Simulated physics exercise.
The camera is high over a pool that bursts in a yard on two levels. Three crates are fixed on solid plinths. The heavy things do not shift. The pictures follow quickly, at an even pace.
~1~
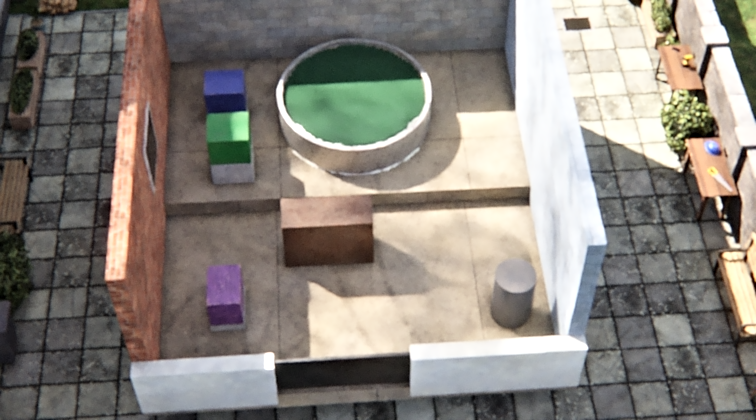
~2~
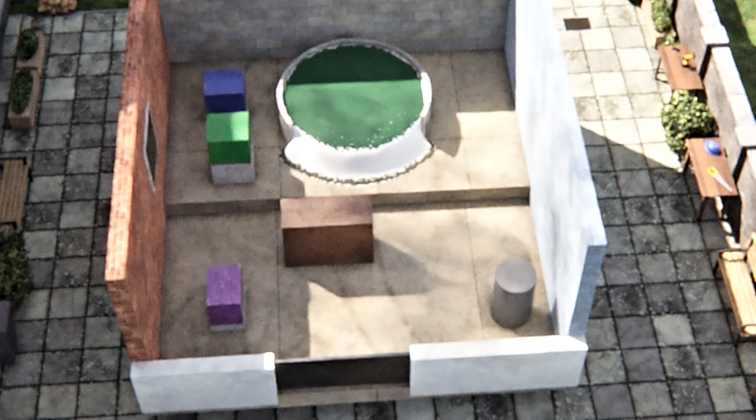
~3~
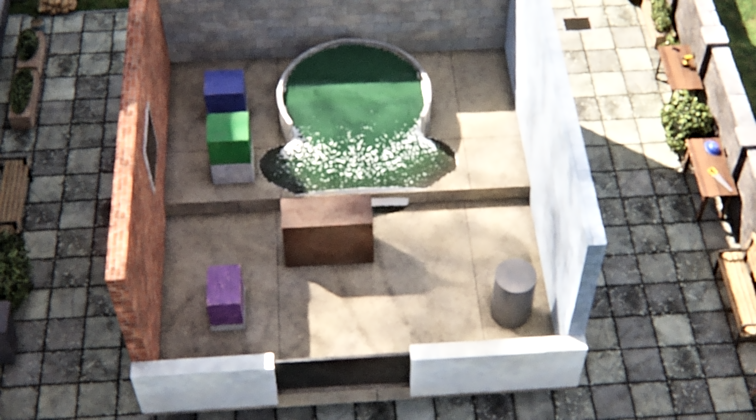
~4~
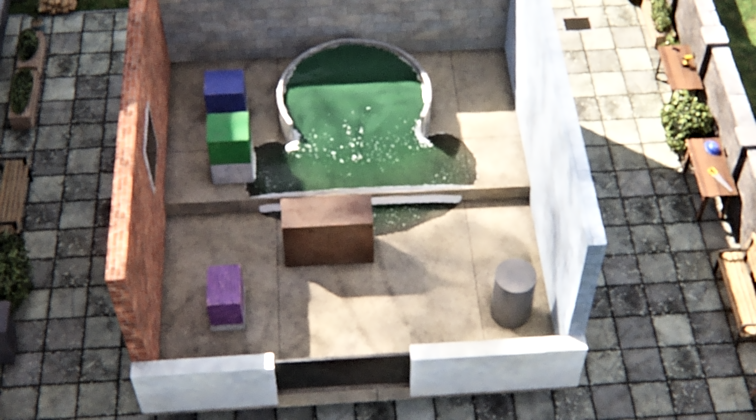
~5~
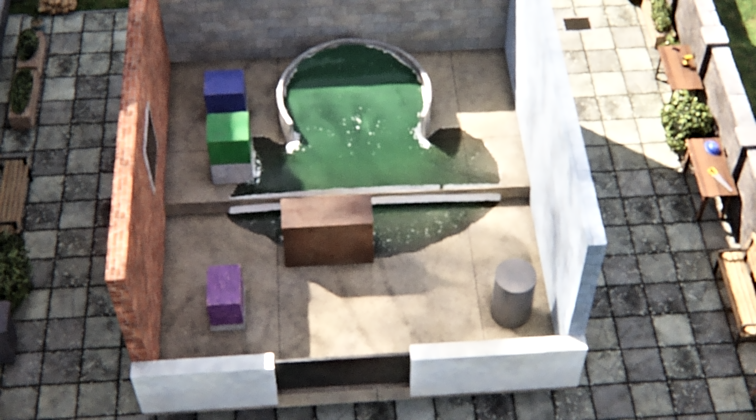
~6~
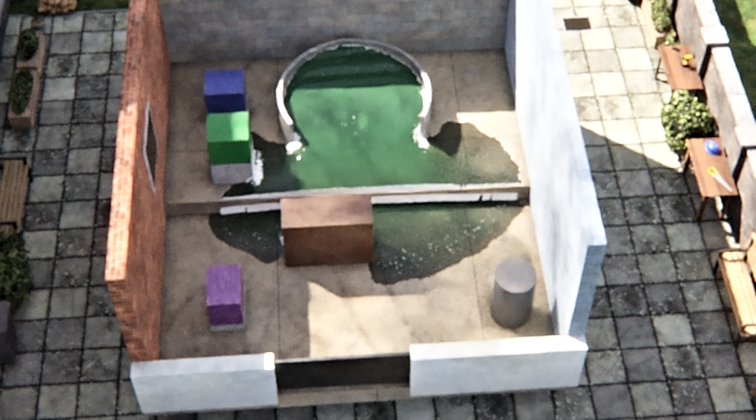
Round pool bursting open at the front in a walled yard, green water spreading over the step and around a brown block.
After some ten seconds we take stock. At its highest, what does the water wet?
The blue crate stays dry; the purple crate gets wet; the green crate stays dry.
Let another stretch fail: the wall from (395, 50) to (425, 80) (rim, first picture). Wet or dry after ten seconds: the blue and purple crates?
My reading: Blue crate remains dry; purple crate escapes it.
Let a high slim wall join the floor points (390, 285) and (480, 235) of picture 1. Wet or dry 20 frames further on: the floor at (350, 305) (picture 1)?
Verdict: Under water.
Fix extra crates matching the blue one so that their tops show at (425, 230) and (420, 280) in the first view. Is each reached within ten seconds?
One after the other: Is soaked, is soaked.
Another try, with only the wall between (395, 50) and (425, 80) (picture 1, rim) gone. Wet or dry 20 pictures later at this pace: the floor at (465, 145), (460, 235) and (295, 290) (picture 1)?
In turn: Wet, flooded, free of water.
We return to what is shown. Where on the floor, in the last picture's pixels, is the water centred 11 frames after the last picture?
Close to (366, 212).
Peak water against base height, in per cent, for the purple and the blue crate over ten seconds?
About 120 and 10 per cent.
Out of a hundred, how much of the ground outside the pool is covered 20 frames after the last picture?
Some 55 per cent.
A moment on, water covers 45 % of the floor; the blue crate water round its plinth, the purple crate water round its plinth, the green crate water round its plinth.
Next, water covers 55 % of the floor; the blue crate water round its plinth, the purple crate water round its plinth, the green crate water round its plinth.
Then, water covers 55 % of the floor; the blue crate water round its plinth, the purple crate water round its plinth, the green crate water round its plinth.
Later, water covers 65 % of the floor; the blue crate water round its plinth, the purple crate water round its plinth, the green crate water round its plinth.
In the end, water covers 60 % of the floor; the blue crate stayed above the water, the purple crate was topped, the green crate stayed above the water.
